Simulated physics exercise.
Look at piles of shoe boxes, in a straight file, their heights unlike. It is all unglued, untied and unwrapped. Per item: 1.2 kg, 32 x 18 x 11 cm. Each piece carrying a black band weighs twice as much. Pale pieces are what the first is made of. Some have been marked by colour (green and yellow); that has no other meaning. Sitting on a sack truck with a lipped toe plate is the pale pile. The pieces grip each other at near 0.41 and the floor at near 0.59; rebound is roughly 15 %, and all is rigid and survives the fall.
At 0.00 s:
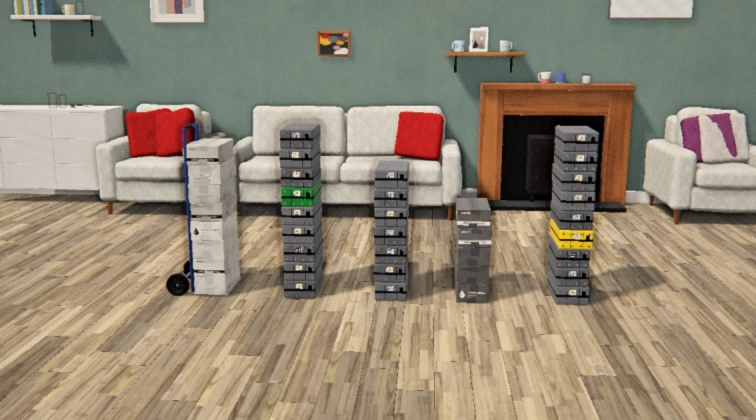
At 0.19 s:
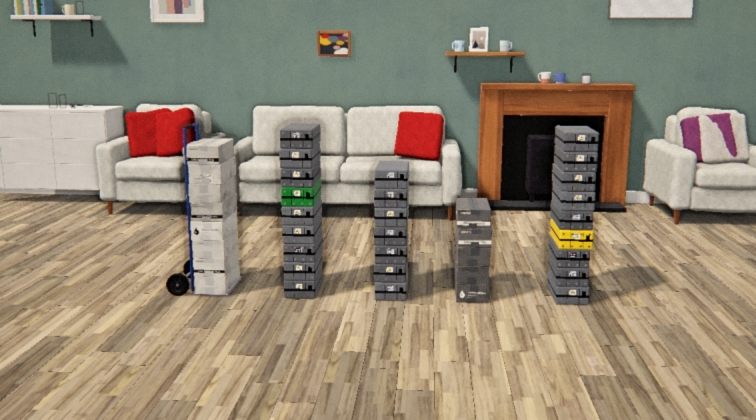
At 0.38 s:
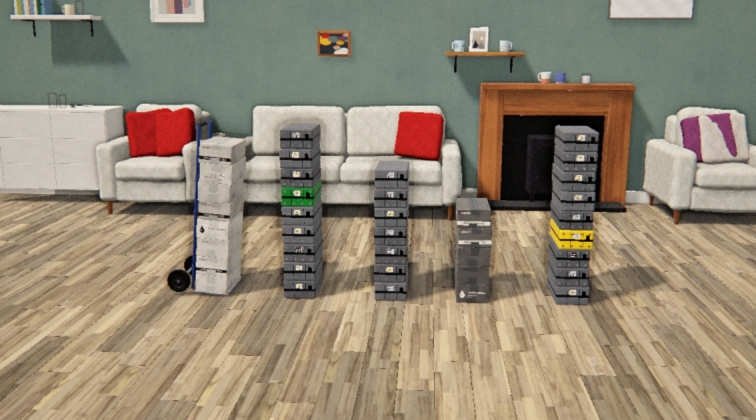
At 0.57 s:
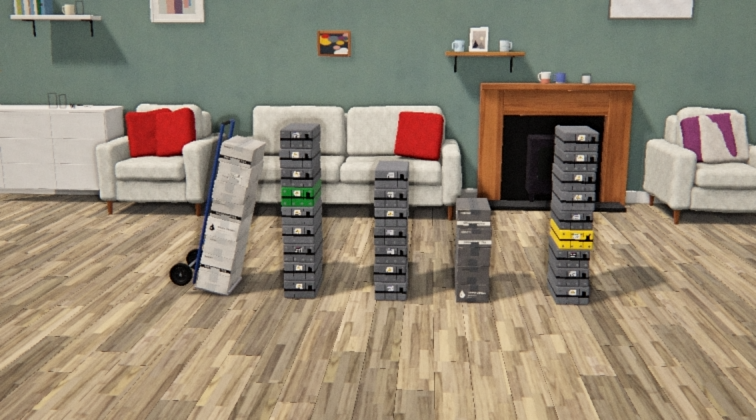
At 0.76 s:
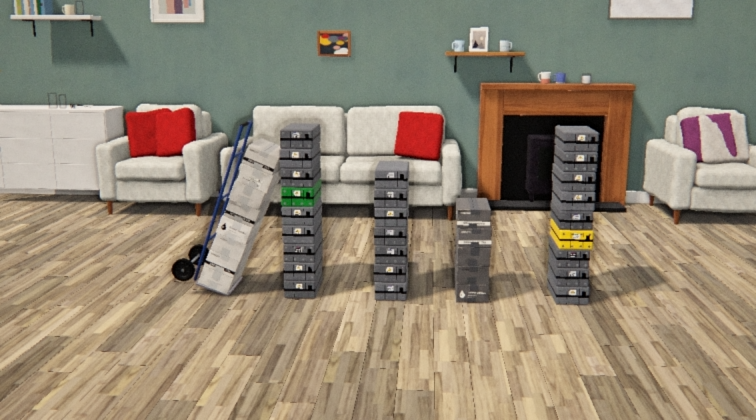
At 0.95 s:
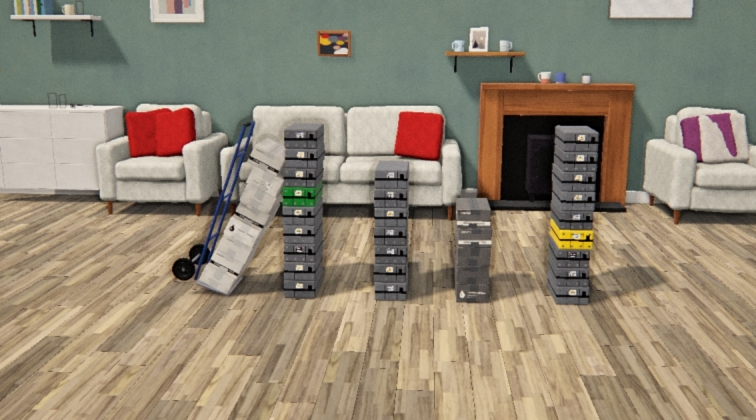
At first, a pale stack of boxes stands upright on a blue hand truck, left of four dark stacks, one with a green box and another with a yellow one. The truck then tilts to the right, carrying the pale stack over until its upper part leans against the green-banded stack, which shifts slightly.
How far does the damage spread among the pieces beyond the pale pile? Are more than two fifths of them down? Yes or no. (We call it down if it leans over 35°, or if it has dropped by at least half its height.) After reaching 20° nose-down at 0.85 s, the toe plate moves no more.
No.
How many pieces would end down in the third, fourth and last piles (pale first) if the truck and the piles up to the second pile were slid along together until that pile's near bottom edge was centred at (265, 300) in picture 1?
In that case third pile 0, fourth pile 0, last pile 0.
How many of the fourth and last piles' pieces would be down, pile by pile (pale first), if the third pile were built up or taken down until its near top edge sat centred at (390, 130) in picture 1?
Fourth 0, last 0.
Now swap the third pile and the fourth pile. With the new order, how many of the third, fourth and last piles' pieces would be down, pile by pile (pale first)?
Count of fallen pieces - third: 0; fourth: 0; last: 0.
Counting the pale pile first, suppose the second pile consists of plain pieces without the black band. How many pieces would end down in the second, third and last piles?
Down per pile - second: 9, third: 7, last: 9.
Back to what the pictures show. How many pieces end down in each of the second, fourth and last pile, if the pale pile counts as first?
By pile: Second 0, fourth 0, last 0.
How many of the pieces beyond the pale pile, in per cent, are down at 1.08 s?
0 %.
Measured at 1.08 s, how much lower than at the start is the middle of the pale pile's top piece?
Roughly 5 cm.
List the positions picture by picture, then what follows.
In the first picture (each place is the centre of the face we see best), truck frame (186, 162) 0° forward; yellow box (576, 240); green box (297, 198); the others all in place.
In the second picture, truck frame (186, 162) 0° forward; green box (297, 198).
In the third picture, truck frame (198, 159) 5° forward, top of the pale pile leaning 5°; green box (297, 198); the others all in place.
In the fourth picture, truck frame (217, 157) 13° forward, top of the pale pile leaning 13°; green box (297, 198); the others all in place.
In the fifth picture, truck frame (232, 158) 19° forward, top of the pale pile leaning 23°; green box (297, 198); the others all in place.
In the sixth picture, truck frame (235, 158) 20° forward, top of the pale pile leaning 27°; green box (299, 197); yellow box (576, 240); 3 have shifted.
By 1.08 s, 0 of the pale pile down; none of the 30 other boxes down, 4 disturbed; green box moved 10 mm.
By 1.40 s, 0 of the pale pile down; none of the 30 other boxes down, 3 disturbed.
When it is over (1.9 s), 0 of the pale pile down; none of the 30 other boxes down, 3 disturbed; green box unmoved; yellow box unmoved. That is 0 per cent. In pixels of the last frame, middles, green box near (302, 192), yellow box near (571, 233).
